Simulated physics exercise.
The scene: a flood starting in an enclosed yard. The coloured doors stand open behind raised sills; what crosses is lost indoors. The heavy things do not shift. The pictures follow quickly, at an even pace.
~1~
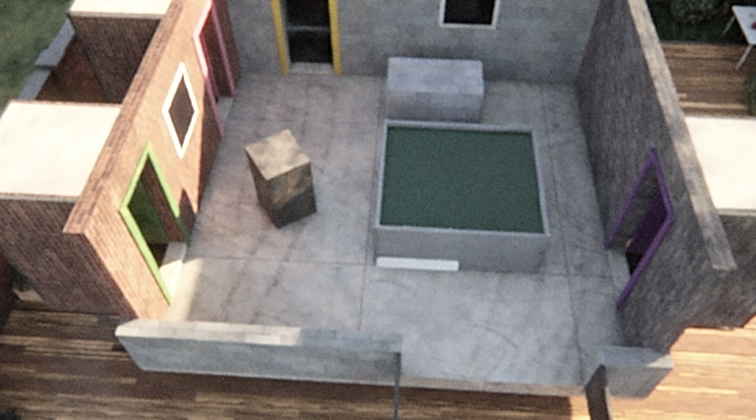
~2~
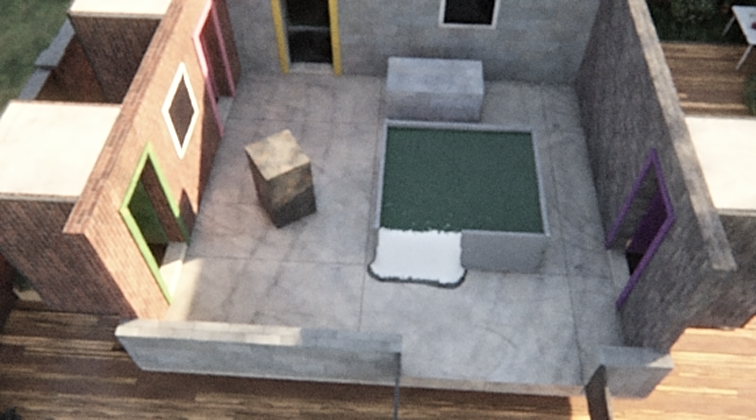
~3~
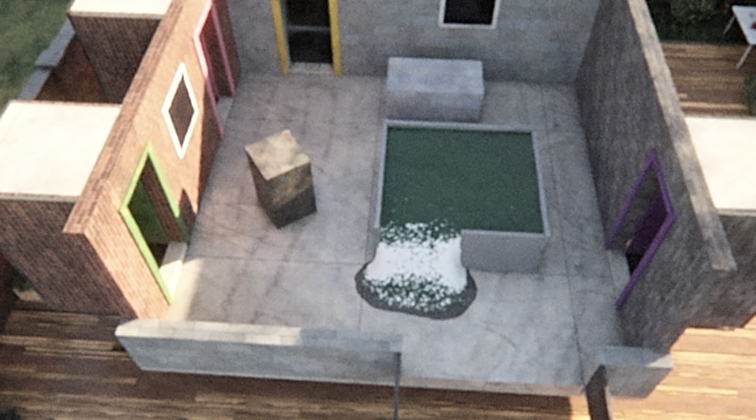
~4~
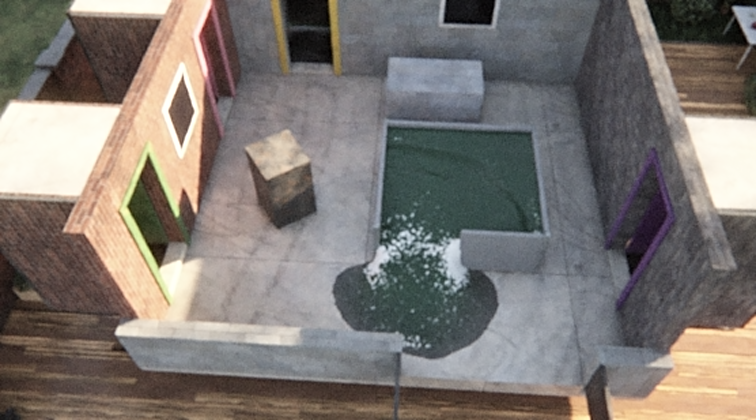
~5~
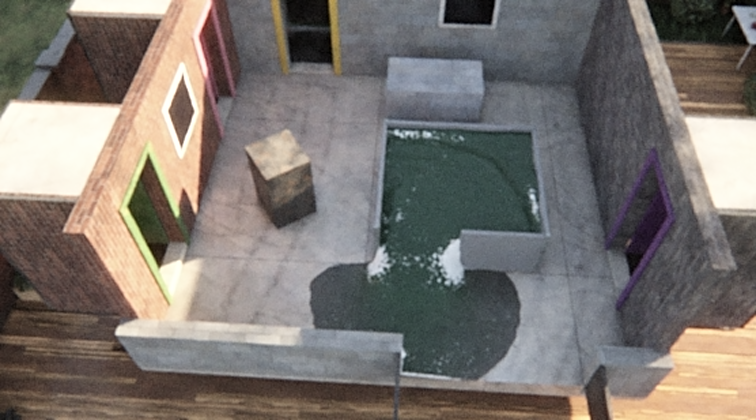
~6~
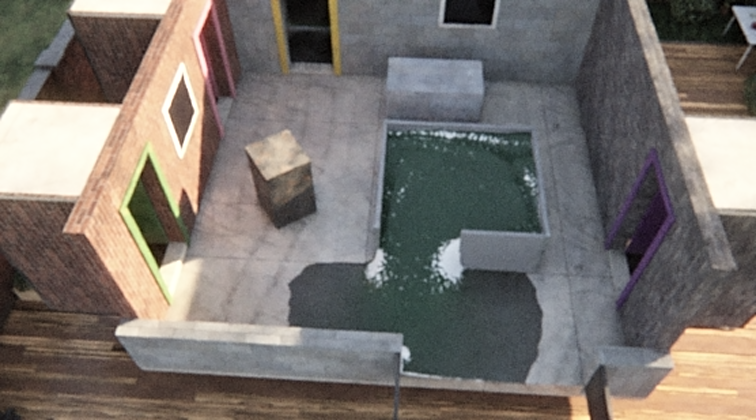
Green water pouring through a gap in a raised tank's front wall, foaming white and spreading across a walled yard's stone floor.
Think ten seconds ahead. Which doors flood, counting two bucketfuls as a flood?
In the end: The pink door stays under that; the green door takes more than that; the yellow door takes more than that; the purple door stays under that.
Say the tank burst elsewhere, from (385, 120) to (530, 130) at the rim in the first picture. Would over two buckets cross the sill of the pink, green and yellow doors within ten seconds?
My reading: The pink one goes over; the green one stays under; the yellow one lets more in.
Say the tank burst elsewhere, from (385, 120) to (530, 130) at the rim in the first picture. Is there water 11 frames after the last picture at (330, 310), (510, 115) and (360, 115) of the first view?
One after the other: Not flooded, awash, flooded.
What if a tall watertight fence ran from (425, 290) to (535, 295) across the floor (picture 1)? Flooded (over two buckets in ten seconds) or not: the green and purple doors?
The green door takes more, the purple door lets more in.
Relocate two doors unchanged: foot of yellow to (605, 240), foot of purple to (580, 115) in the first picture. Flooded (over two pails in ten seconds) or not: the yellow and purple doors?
Then: The yellow one stays under; the purple one lets less in.
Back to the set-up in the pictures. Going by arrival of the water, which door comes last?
It is the one in yellow.
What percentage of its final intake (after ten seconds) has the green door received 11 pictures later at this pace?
Near 5 in a hundred.
A moment on, water covers 20 % of the floor; the pink door not reached, the green door not reached, the yellow door not reached, the purple door not reached.
Next, water covers 25 % of the floor; the pink door not reached, the green door under two buckets in, the yellow door not reached, the purple door wet at the sill, nothing in.
Then, water covers 40 % of the floor; the pink door wet at the sill, nothing in, the green door over two buckets in, the yellow door not reached, the purple door wet at the sill, nothing in.
Later, water covers 55 % of the floor; the pink door wet at the sill, nothing in, the green door far over two buckets in, the yellow door over two buckets in, the purple door wet at the sill, nothing in.
In the end, water covers 75 % of the floor; the pink door under two buckets in, the green door far over two buckets in, the yellow door far over two buckets in, the purple door wet at the sill, nothing in.
